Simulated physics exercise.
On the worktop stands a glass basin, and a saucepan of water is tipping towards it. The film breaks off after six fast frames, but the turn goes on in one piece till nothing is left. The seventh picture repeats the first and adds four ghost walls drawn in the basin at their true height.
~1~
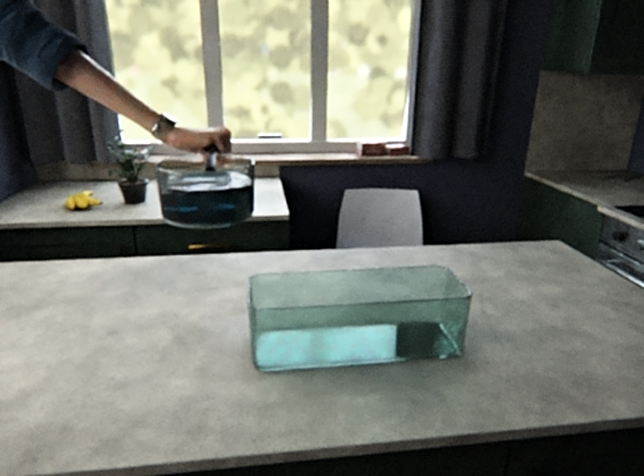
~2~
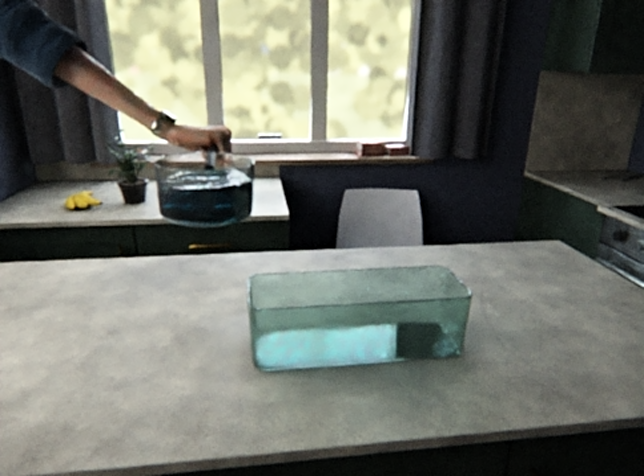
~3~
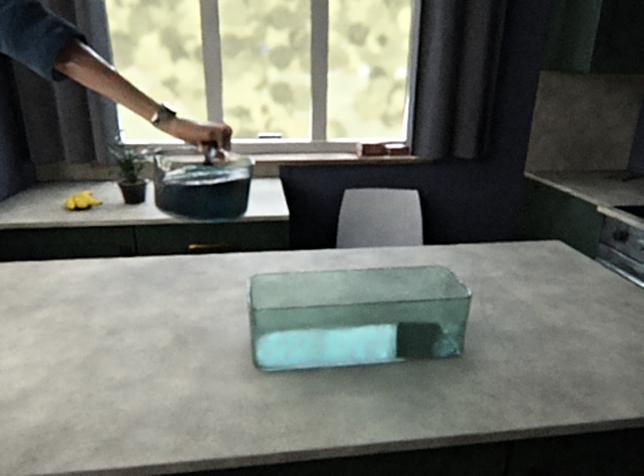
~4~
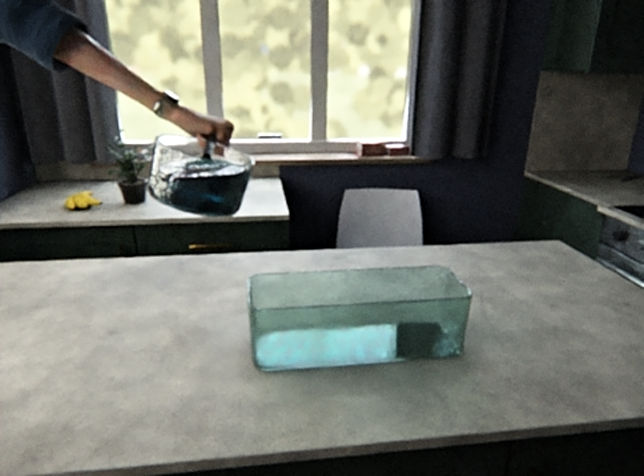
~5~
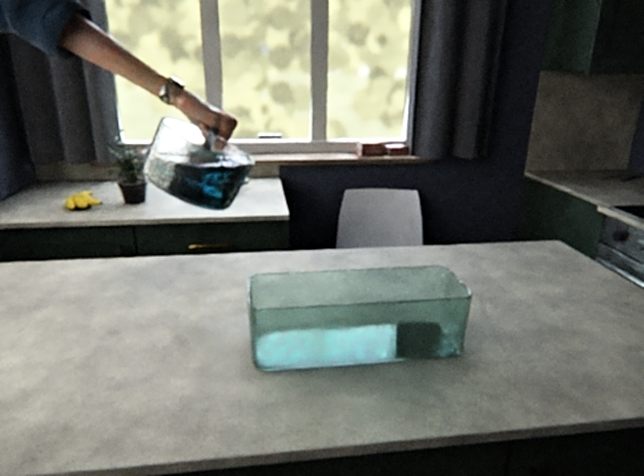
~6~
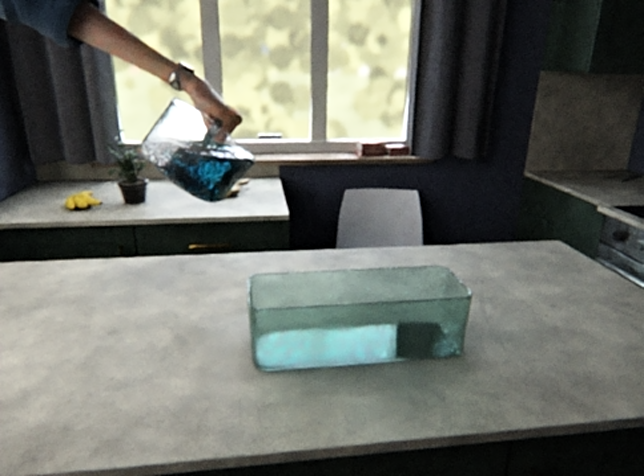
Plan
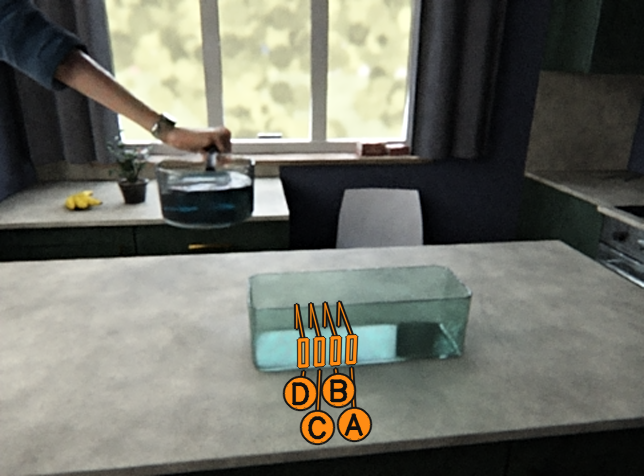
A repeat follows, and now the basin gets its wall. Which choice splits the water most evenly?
I would pick place A.
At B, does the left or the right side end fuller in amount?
The right one.
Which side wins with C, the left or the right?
The right one.
On the marked copy, A at (351, 368); B at (335, 369); C at (319, 370); D at (303, 371).
With A, about 45 % ends left of the wall and 50 % right of it; 4 % is lost outside.
With B, about 22 % ends left of the wall and 72 % right of it; 5 % is lost outside.
With C, about 12 % ends left of the wall and 81 % right of it; 7 % is lost outside.
With D, about 8 % ends left of the wall and 86 % right of it; 6 % is lost outside.
